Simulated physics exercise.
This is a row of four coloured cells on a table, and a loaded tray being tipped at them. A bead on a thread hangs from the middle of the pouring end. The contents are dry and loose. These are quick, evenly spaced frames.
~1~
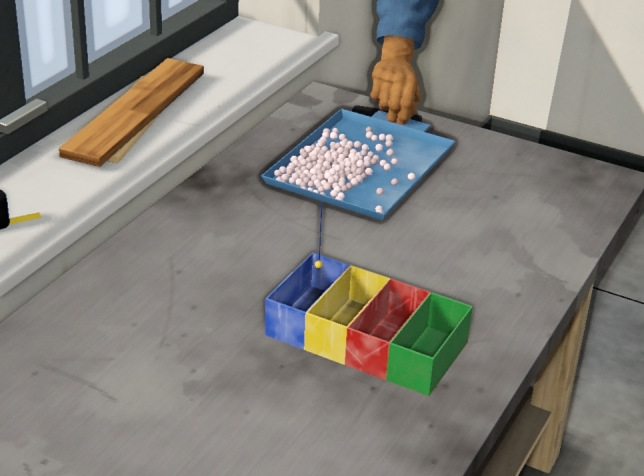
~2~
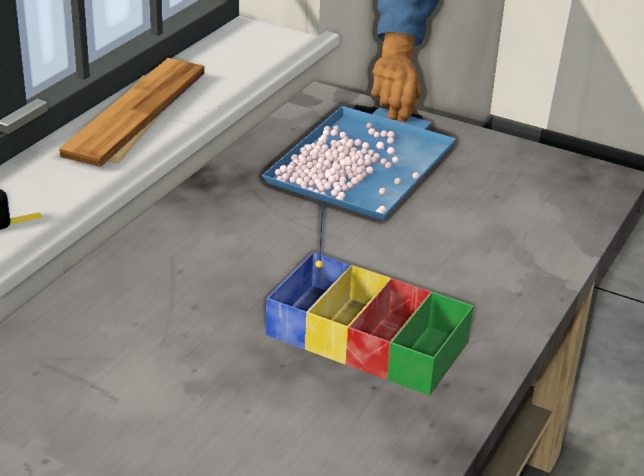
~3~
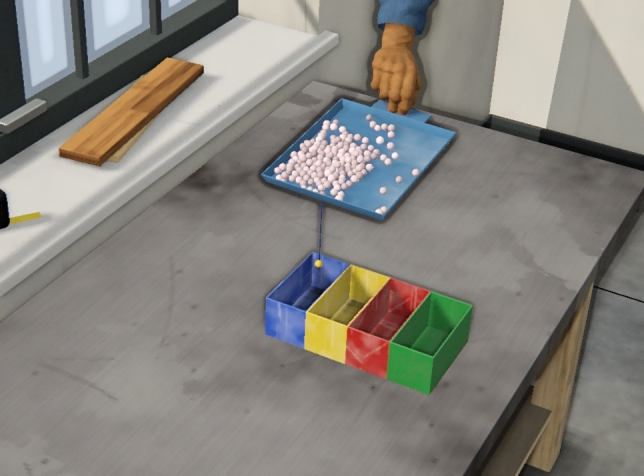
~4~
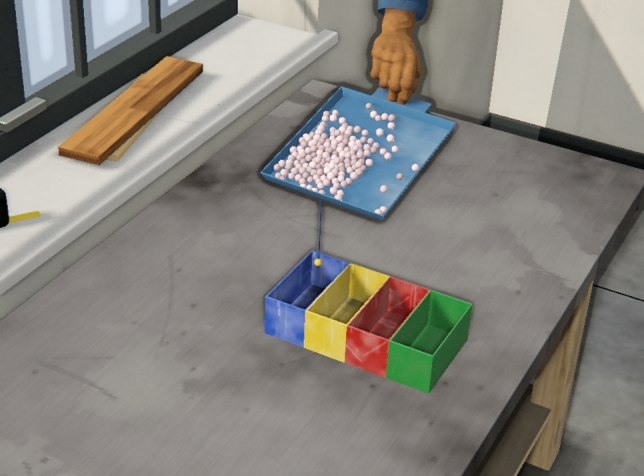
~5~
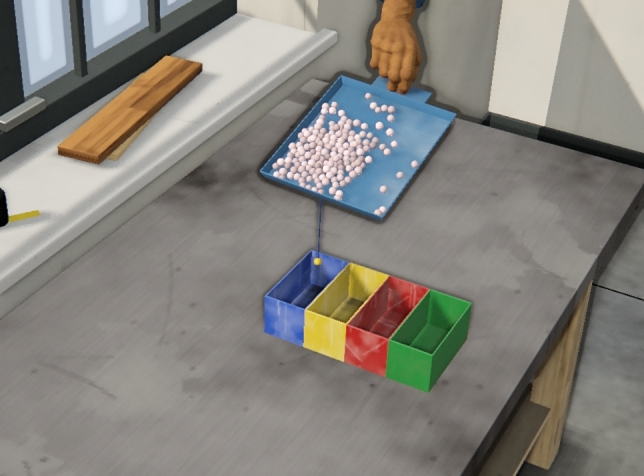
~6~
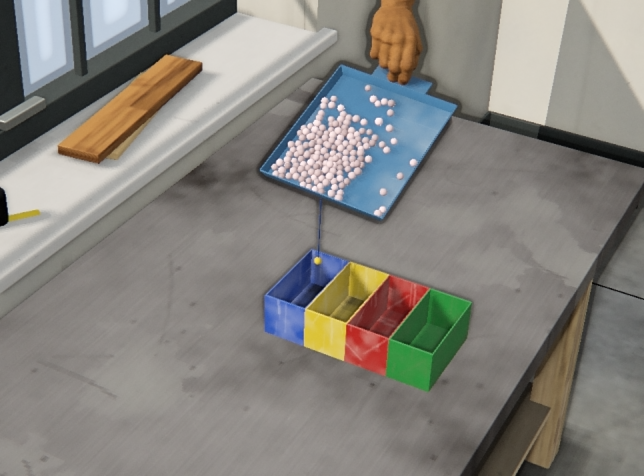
Hand gradually raising the back of a blue tray of small pale beads above blue, yellow, red and green cells on a table.
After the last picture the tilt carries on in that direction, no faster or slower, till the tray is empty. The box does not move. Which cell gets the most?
Most goes to the yellow cell.
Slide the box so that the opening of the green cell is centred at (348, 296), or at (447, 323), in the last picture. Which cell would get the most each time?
One: That green cell. Two: The yellow one.
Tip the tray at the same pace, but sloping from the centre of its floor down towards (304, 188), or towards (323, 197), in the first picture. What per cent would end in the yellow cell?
The first gives 0 %, the second 20 %.
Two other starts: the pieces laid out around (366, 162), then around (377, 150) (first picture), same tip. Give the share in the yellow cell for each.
Near 40 % and 50 %.
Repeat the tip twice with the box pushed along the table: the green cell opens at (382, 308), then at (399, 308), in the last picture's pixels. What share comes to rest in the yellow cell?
First some 20, then 30 per cent.
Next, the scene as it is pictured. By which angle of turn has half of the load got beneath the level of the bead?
Near 75 degrees.
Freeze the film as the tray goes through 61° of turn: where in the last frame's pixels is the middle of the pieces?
Roughly at (336, 207).
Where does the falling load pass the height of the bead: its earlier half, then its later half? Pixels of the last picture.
The first part at (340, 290); the rest at (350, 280).
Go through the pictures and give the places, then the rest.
In the first frame, corners of the pouring end (267, 175) and (382, 211), level; middle of the load (335, 167), sugar pearls; bead on its thread (319, 265); blue cell (286, 320); yellow cell (326, 335); red cell (367, 350); green cell (410, 366).
In the second frame, corners of the pouring end (268, 175) and (383, 211), level; middle of the load (336, 166).
In the third frame, corners of the pouring end (267, 174) and (382, 212), tipped barely, lowest at the right corner; middle of the load (335, 163), about a tenth on the move.
In the fourth frame, corners of the pouring end (266, 172) and (382, 212), tipped a little, lowest at the right corner; middle of the load (335, 158), about a tenth on the move.
In the fifth frame, corners of the pouring end (265, 170) and (381, 213), tipped a little, lowest at the right corner; middle of the load (334, 155), about a tenth on the move.
In the sixth frame, corners of the pouring end (265, 169) and (381, 214), tipped clearly, lowest at the right corner; middle of the load (333, 154), almost all on the move; blue cell (285, 317); yellow cell (325, 331); red cell (367, 346); green cell (409, 362).
Just after the last frame, tray tipped steeply; roughly two thirds on the tray; about a tenth in the yellow cell; about a tenth in the blue cell; about a tenth in the red cell; roughly a quarter falling or outside the box.
A moment on, tray tipped right over; roughly half in the yellow cell; roughly a quarter in the blue cell; roughly a quarter in the red cell; just a few in the green cell; about a tenth falling or outside the box.
Further on, tray tipped past a quarter turn; roughly half in the yellow cell; roughly a quarter in the blue cell; roughly a quarter in the red cell; just a few in the green cell; about a tenth falling or outside the box.
When it is over, tray tipped past a quarter turn; roughly half in the yellow cell; roughly a quarter in the blue cell; roughly a quarter in the red cell; just a few in the green cell; about a tenth outside the box.
